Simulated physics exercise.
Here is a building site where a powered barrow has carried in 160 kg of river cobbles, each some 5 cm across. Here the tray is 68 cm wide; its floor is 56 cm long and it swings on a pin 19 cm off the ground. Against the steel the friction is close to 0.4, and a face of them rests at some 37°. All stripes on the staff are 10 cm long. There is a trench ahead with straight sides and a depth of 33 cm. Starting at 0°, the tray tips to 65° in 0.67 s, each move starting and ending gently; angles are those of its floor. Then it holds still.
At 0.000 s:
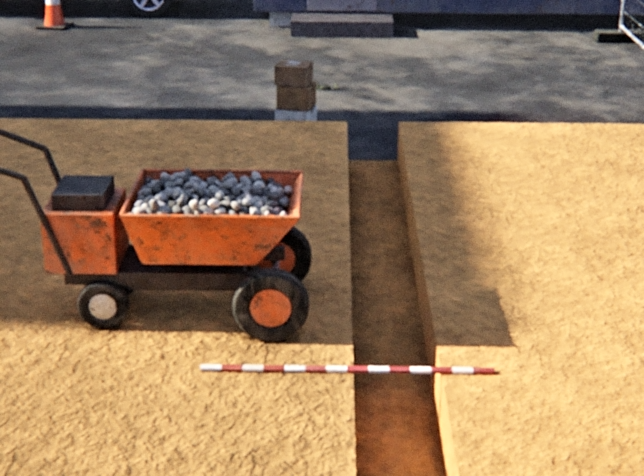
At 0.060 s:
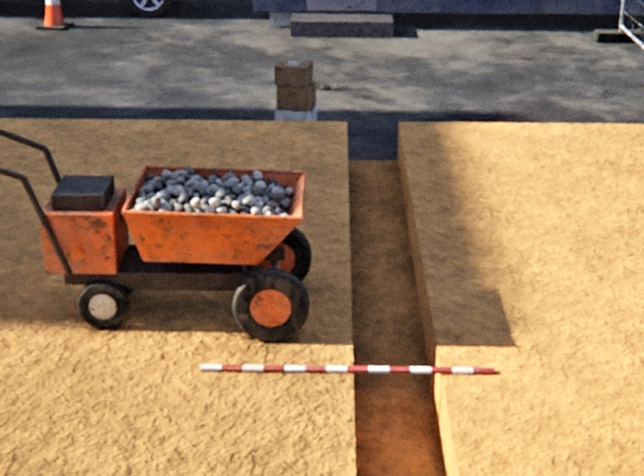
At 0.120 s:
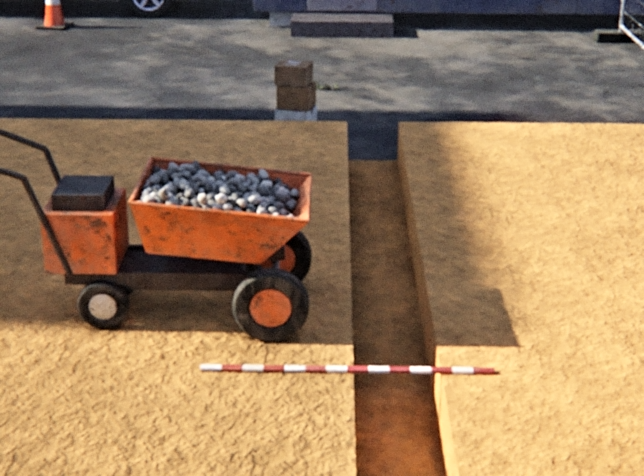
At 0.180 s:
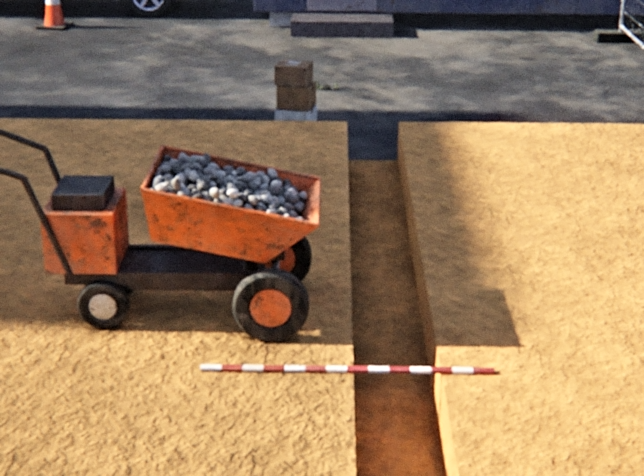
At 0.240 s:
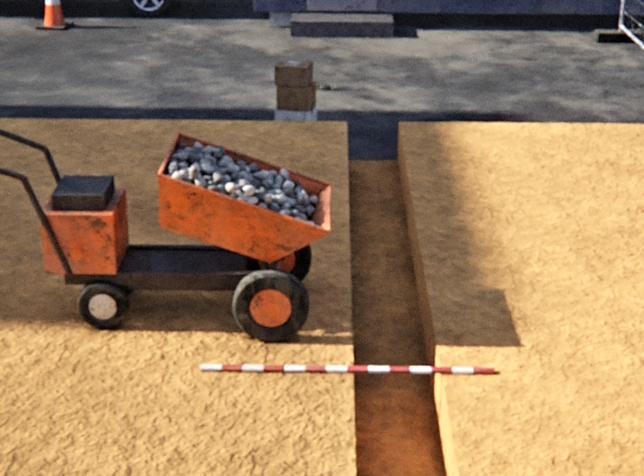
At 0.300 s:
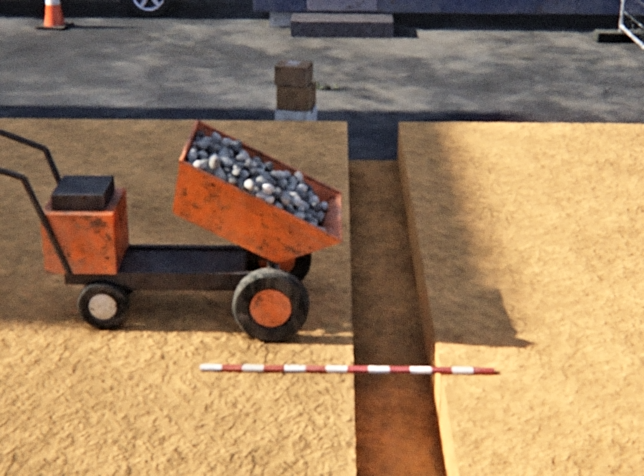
The footage shows an orange powered barrow loaded with grey cobbles standing left of a straight-sided trench, near a red-and-white striped staff, as its tray tilts gradually, the left end rising while the wheels stay in place.
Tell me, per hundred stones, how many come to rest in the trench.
71 per hundred.
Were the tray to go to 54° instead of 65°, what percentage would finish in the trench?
It would be near 45 per cent.
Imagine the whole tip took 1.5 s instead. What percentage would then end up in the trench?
My guess is near 90 percent.
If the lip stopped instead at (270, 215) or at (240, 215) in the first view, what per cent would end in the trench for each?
From the first place around 95 per cent, from the other around 85.
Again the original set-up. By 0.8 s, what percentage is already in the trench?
Some 25 per cent.
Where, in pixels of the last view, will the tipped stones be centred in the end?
Resting centre: About (411, 351).
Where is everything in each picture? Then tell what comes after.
The tray is at 0°, its lip at (299, 218); the top of the load is at (203, 185), in the first frame.
The tray is at 1°, its lip at (302, 219); the top of the load is at (194, 182); the stones move at 0.4 m/s on average, in the second frame.
Lip at (309, 221), floor tilted 6°, highest stones at (183, 176); the stones move at 0.8 m/s on average, in the third frame.
Lip at (319, 225), floor tilted 12°, highest stones at (176, 165); the stones move at 1.0 m/s on average, in the fourth frame.
Lip at (330, 232), floor tilted 19°, highest stones at (183, 155); the stones move at 1.2 m/s on average, in the fifth frame.
Lip at (342, 241), floor tilted 27°, highest stones at (202, 144); the stones move at 1.3 m/s on average, in the sixth frame.
After 0.5 s the floor is at 55°; 100 % in the tray; the foremost stones are at (356, 245).
After 0.8 s the floor is at 65°; 77 % in the tray, 23 % in the trench, 1 % past the trench; the foremost stones are at (437, 312).
After 1.1 s the floor is at 65°; 29 % in the tray, 43 % in the trench, 28 % past the trench; the foremost stones are at (569, 307).
After 3.1 s the floor is at 65°; 0 % in the tray, 71 % in the trench, 29 % past the trench; the foremost stones are past the picture's edge.
